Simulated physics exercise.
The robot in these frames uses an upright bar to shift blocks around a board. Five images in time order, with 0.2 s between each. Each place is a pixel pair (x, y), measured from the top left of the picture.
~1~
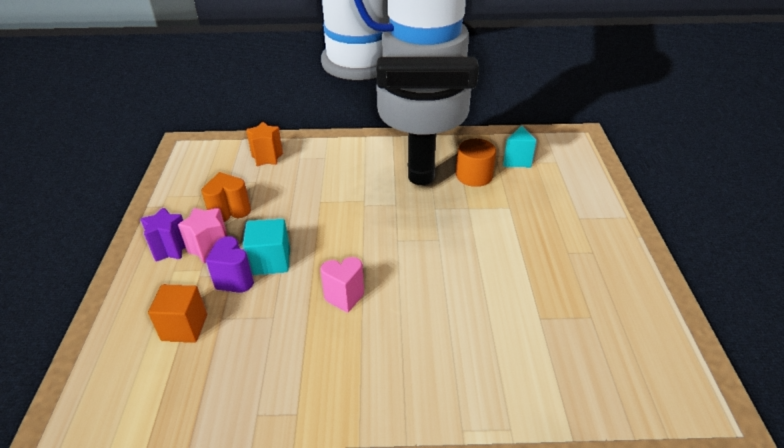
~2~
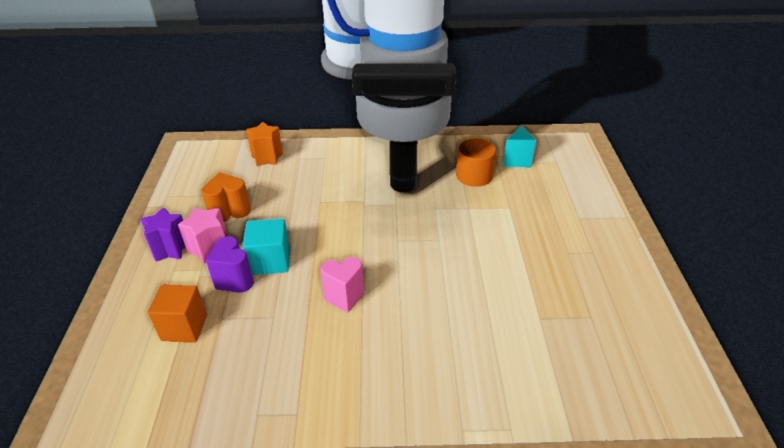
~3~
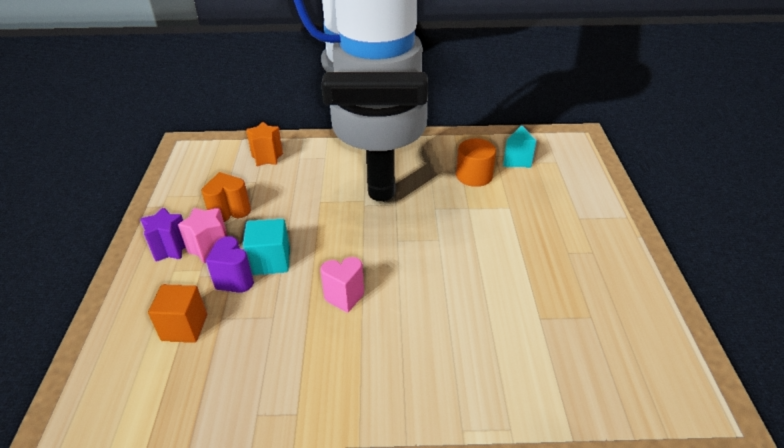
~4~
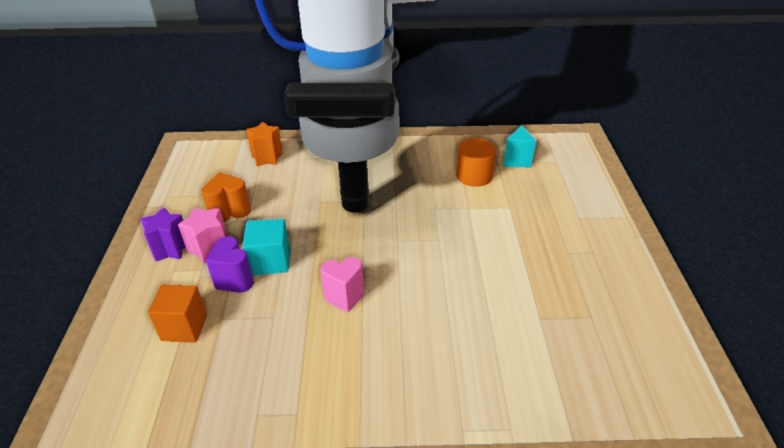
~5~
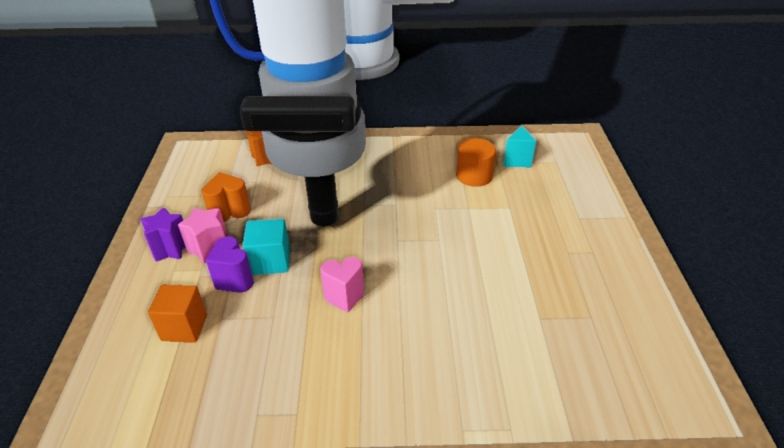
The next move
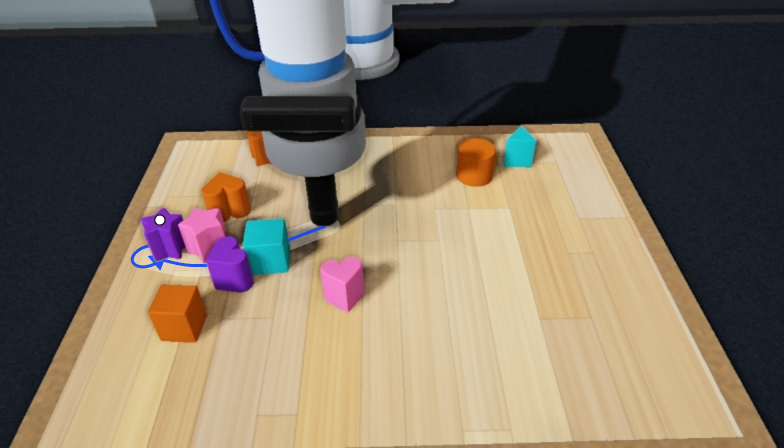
The clip opens on a wooden board with colourful blocks scattered mostly on its left side, while a robot arm holds a dark upright bar near the orange cylinder at the back. The arm then moves the bar steadily left and slightly forward, nearing the turquoise square block, as every block stays still.
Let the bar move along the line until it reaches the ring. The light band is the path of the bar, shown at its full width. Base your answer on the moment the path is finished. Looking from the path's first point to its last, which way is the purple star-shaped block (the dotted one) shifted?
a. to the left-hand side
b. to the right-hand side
b - to the right-hand side.
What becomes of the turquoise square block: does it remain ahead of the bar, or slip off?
It falls back or aside.
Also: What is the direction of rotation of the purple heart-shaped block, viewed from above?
The sense of turning is clockwise.
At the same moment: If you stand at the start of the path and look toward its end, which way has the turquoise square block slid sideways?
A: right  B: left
(B)
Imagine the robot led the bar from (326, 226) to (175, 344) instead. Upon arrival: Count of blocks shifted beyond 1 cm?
Three or more blocks move more than 1 cm.
The drawn path runs from (326, 226) through (269, 247) and (206, 265) to (148, 256); the dot is on the purple star-shaped block.
What follows on the original path. One third of the way, bar at (267, 240); purple heart-shaped block at (219, 257), turned 20° clockwise; turquoise square block at (257, 243).
Two thirds of the way, bar at (203, 257); purple star-shaped block at (156, 218), turned 10° anticlockwise; pink star-shaped block at (192, 217), turned 15° clockwise; purple heart-shaped block at (215, 260), turned 25° clockwise; turquoise square block at (253, 249), turned 15° anticlockwise.
At the end, bar at (145, 248); purple star-shaped block at (144, 208); pink star-shaped block at (188, 213), turned 50° clockwise; purple heart-shaped block at (215, 260), turned 25° clockwise; turquoise square block at (253, 249), turned 15° anticlockwise.
